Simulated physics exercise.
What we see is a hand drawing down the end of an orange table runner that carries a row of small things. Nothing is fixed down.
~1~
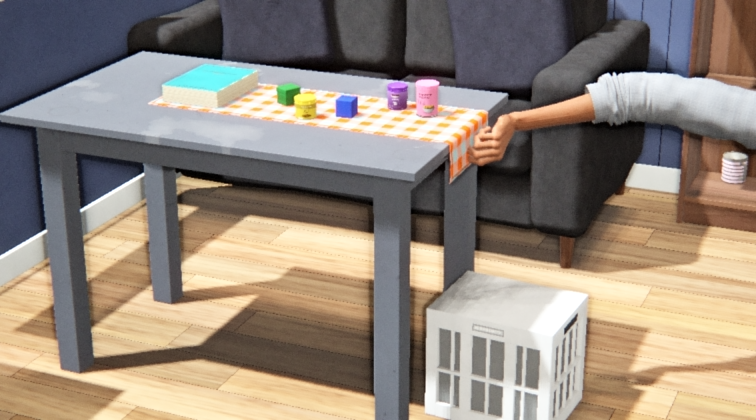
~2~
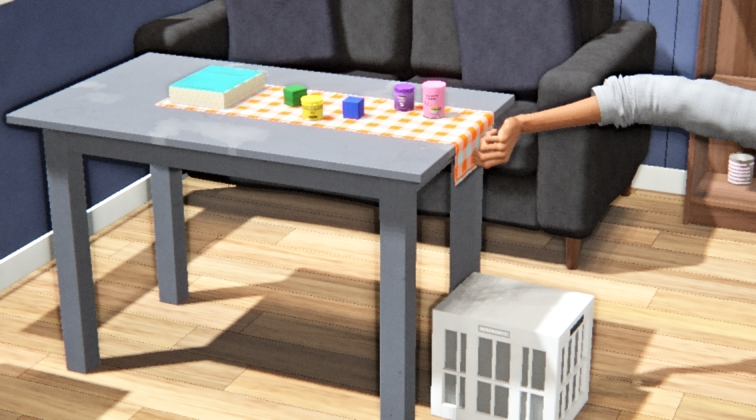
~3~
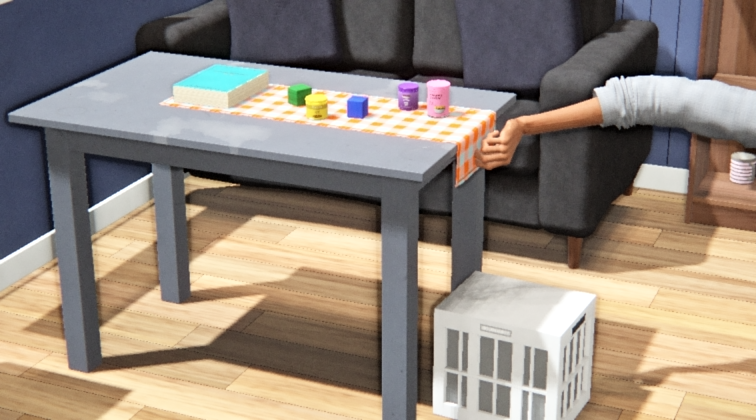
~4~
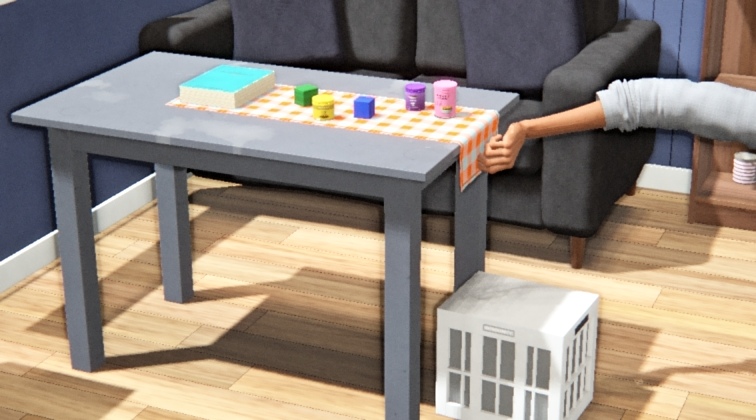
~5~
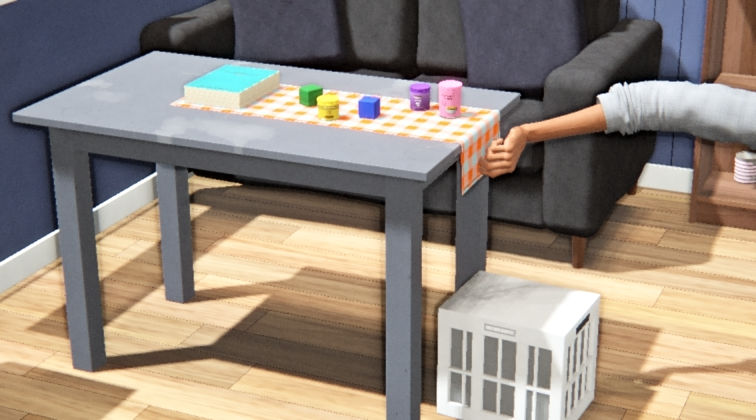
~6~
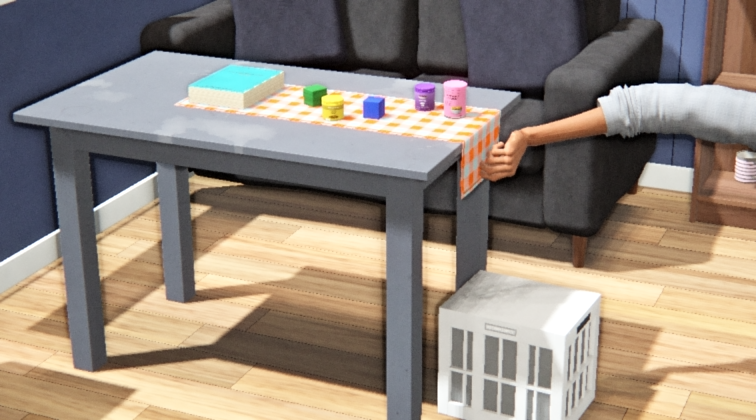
In the video, a hand grips the end of an orange checkered runner on a gray table and slowly draws it down over the right edge, while the cubes and small containers on it shift slightly right with the cloth.
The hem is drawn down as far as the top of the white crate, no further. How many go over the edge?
It carries off three.
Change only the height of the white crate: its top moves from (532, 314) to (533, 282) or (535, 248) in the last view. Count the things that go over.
It would be 2 and 1.
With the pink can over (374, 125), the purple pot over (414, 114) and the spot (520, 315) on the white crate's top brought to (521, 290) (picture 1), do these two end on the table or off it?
The pink can drops off, the purple pot is carried off.
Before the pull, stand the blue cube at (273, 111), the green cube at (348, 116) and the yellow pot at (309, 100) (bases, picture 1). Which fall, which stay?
The blue cube remains up; the green cube drops off; the yellow pot holds on.
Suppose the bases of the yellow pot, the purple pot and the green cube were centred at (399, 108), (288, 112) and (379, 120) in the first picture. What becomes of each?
The yellow pot is carried off; the purple pot does not fall; the green cube falls.
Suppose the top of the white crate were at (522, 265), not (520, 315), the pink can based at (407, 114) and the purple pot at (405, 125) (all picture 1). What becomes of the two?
The pink can tumbles off, the purple pot falls.
Early on, hem near (482, 254); pink can and purple pot gone.
Midway, hem on the crate; pink can, purple pot and blue cube gone.
Finally, hem on the crate; pink can, purple pot and blue cube gone. The answer is three.
